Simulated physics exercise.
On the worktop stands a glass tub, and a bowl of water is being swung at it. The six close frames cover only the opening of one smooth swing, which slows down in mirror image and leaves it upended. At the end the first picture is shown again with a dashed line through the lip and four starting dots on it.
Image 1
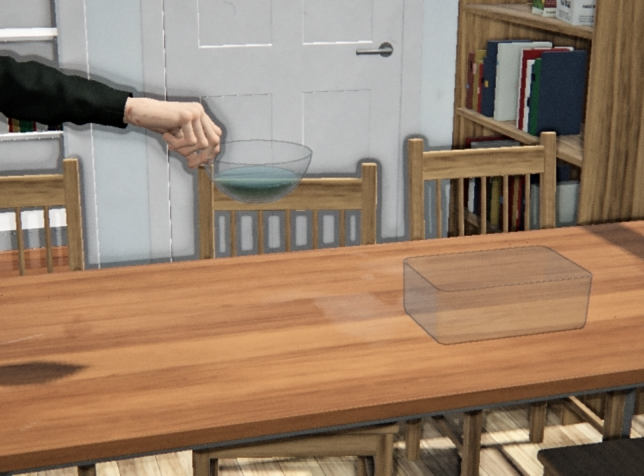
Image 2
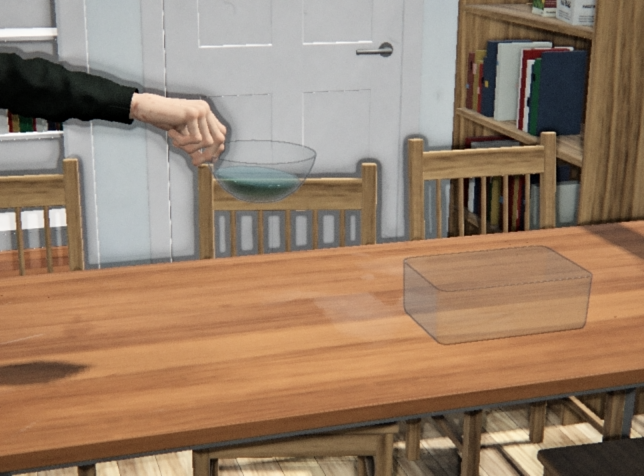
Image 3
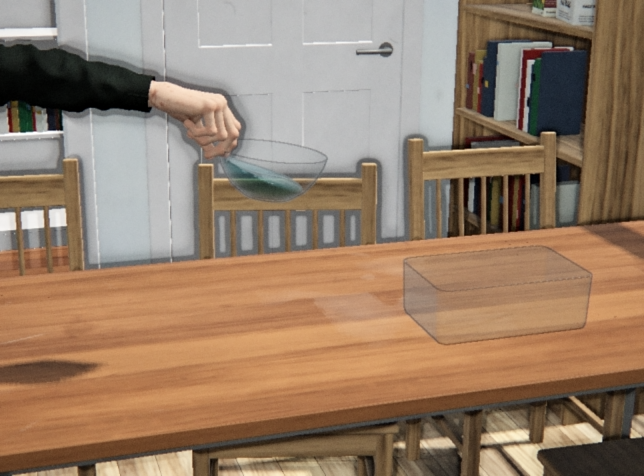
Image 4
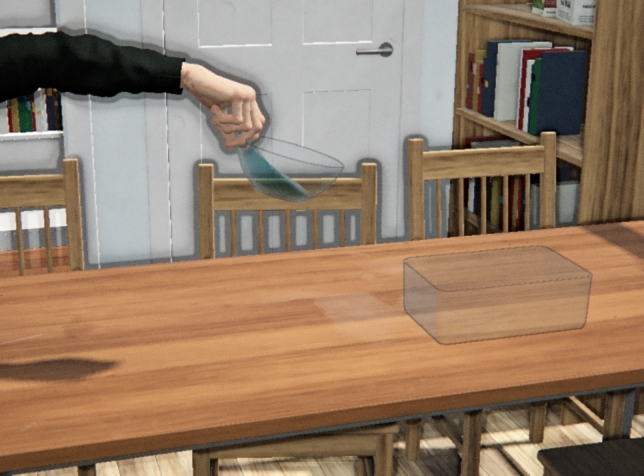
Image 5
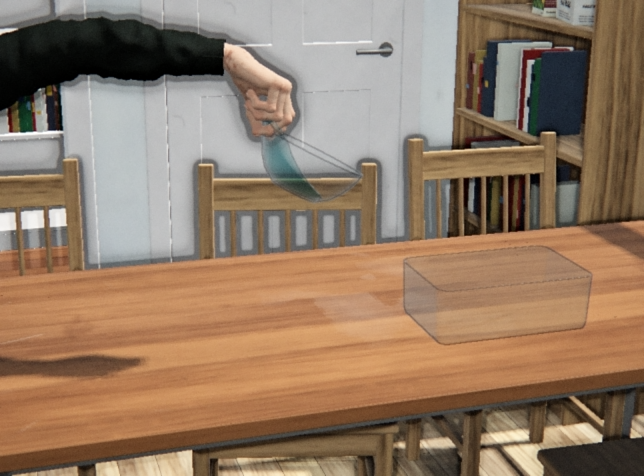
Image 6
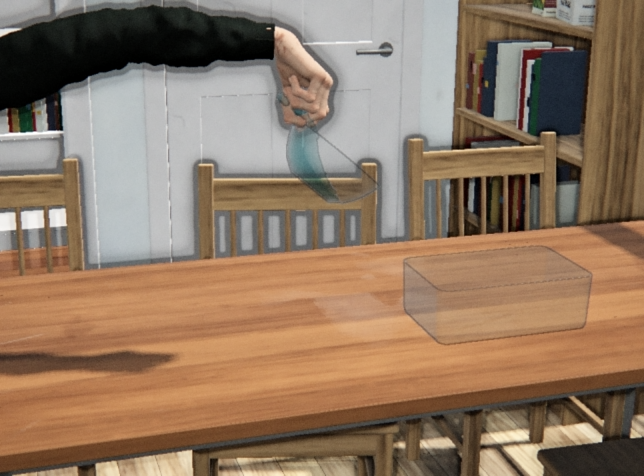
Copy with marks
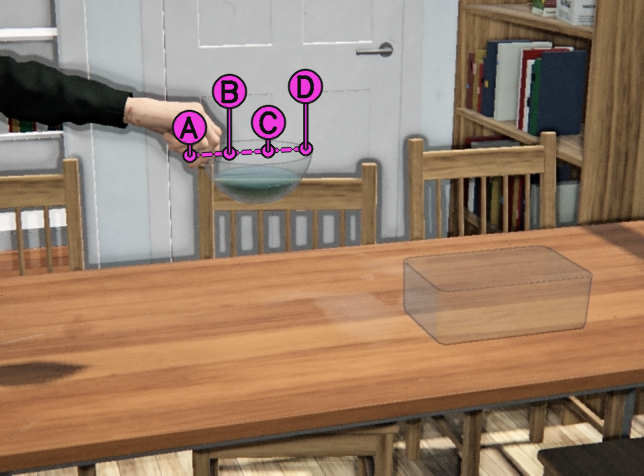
A hand in a dark sleeve, reaching in from the left, holds a clear glass bowl of bluish-green water above a long wooden table, seen from a still, slightly raised viewpoint. A clear rectangular tub stands on the right of the tabletop, with wooden chairs, a pale door and bookshelves behind. The arm moves the bowl rightward, tilting it increasingly steeply as the water shifts inside.
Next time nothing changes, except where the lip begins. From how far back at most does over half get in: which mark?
The answer is place C.
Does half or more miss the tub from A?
Yes, it does.
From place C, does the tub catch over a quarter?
Yes.
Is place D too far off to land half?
No, not at all.
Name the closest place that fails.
B it is.
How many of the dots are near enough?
Two.
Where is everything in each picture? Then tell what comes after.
Upright, lip at (308, 148); tub from (435, 344) to (584, 326); nothing has left yet.
Upright, lip at (312, 150); nothing has left yet.
Tipped about 7°, lip at (323, 154); nothing has left yet.
Tipped about 16°, lip at (340, 161); water is over the rim, down to (246, 139).
Tipped about 28°, lip at (358, 171); water is over the rim, down to (277, 132).
Tipped about 41°, lip at (375, 182); water is over the rim, down to (307, 126).
On the marked copy, A at (189, 155); B at (229, 153); C at (268, 150); D at (305, 148).
With A, about 19 % lands in the tub, 73 % falls short and 8 % goes beside or beyond.
With B, about 34 % lands in the tub, 61 % falls short and 5 % goes beside or beyond.
With C, about 72 % lands in the tub, 19 % falls short and 9 % goes beside or beyond.
With D, about 72 % lands in the tub, 6 % falls short and 22 % goes beside or beyond.
